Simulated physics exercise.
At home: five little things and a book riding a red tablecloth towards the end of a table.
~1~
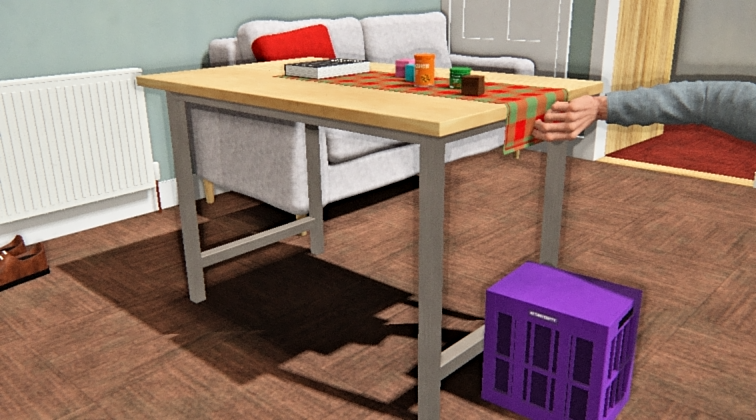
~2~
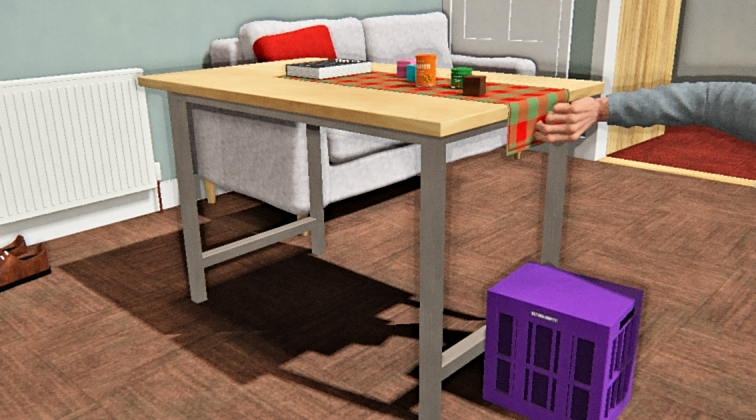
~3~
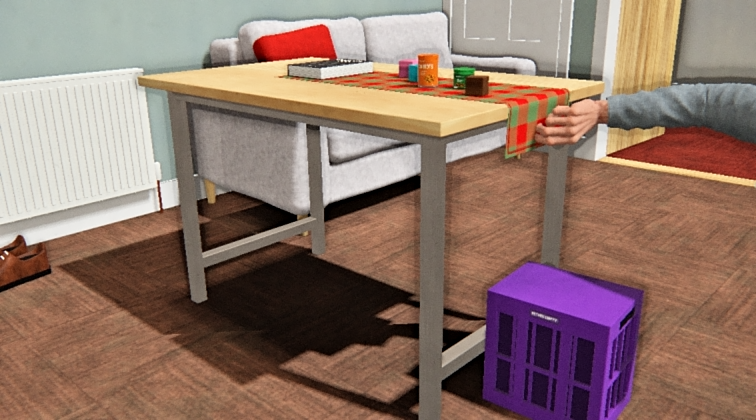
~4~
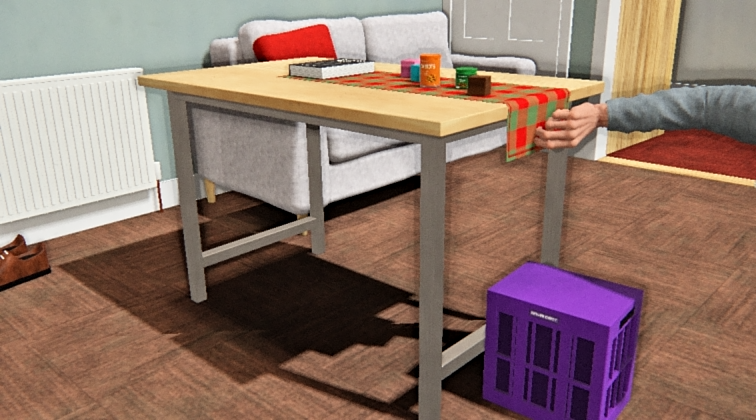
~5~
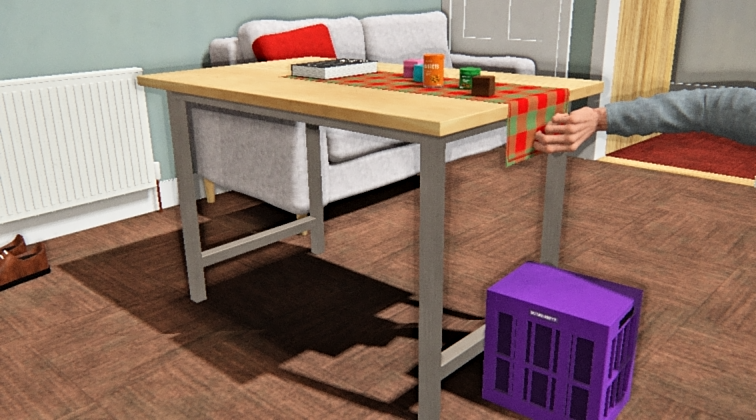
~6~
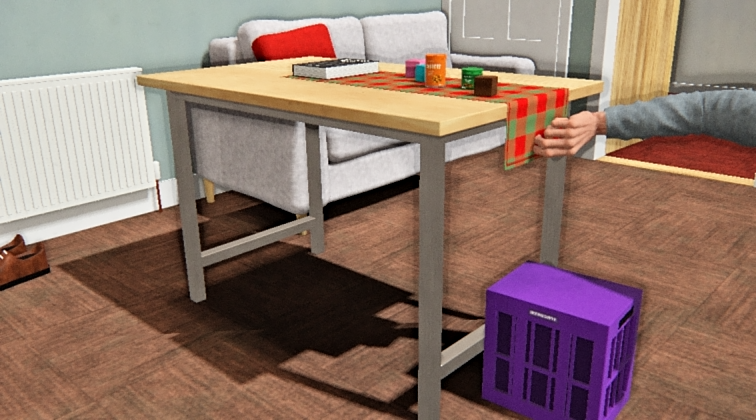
A red and green checked tablecloth inches toward the right end of a wooden table as a hand grips its hanging edge, carrying small colourful containers and a brown cube slightly along above a purple crate on the floor.
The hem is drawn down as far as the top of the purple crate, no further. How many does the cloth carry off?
Over the edge go three.
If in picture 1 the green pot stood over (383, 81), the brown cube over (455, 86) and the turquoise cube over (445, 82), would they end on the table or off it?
The green pot survives, the brown cube drops off, the turquoise cube falls.
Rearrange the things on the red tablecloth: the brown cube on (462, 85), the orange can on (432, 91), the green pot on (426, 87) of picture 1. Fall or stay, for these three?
The brown cube goes over, the orange can goes over, the green pot comes down.
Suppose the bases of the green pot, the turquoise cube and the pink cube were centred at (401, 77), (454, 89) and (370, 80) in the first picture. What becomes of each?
The green pot stays on, the turquoise cube falls, the pink cube remains up.
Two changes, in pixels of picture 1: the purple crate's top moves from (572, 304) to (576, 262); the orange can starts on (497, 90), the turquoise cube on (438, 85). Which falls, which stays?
The orange can drops off, the turquoise cube holds on.
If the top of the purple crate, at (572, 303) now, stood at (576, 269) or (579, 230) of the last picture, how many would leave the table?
The count: 2 and 1.
Early on, hem near (534, 228); brown cube gone.
Midway, hem on the crate; brown cube and green pot gone.
Finally, hem on the crate; brown cube, green pot and orange can gone. The table loses three.
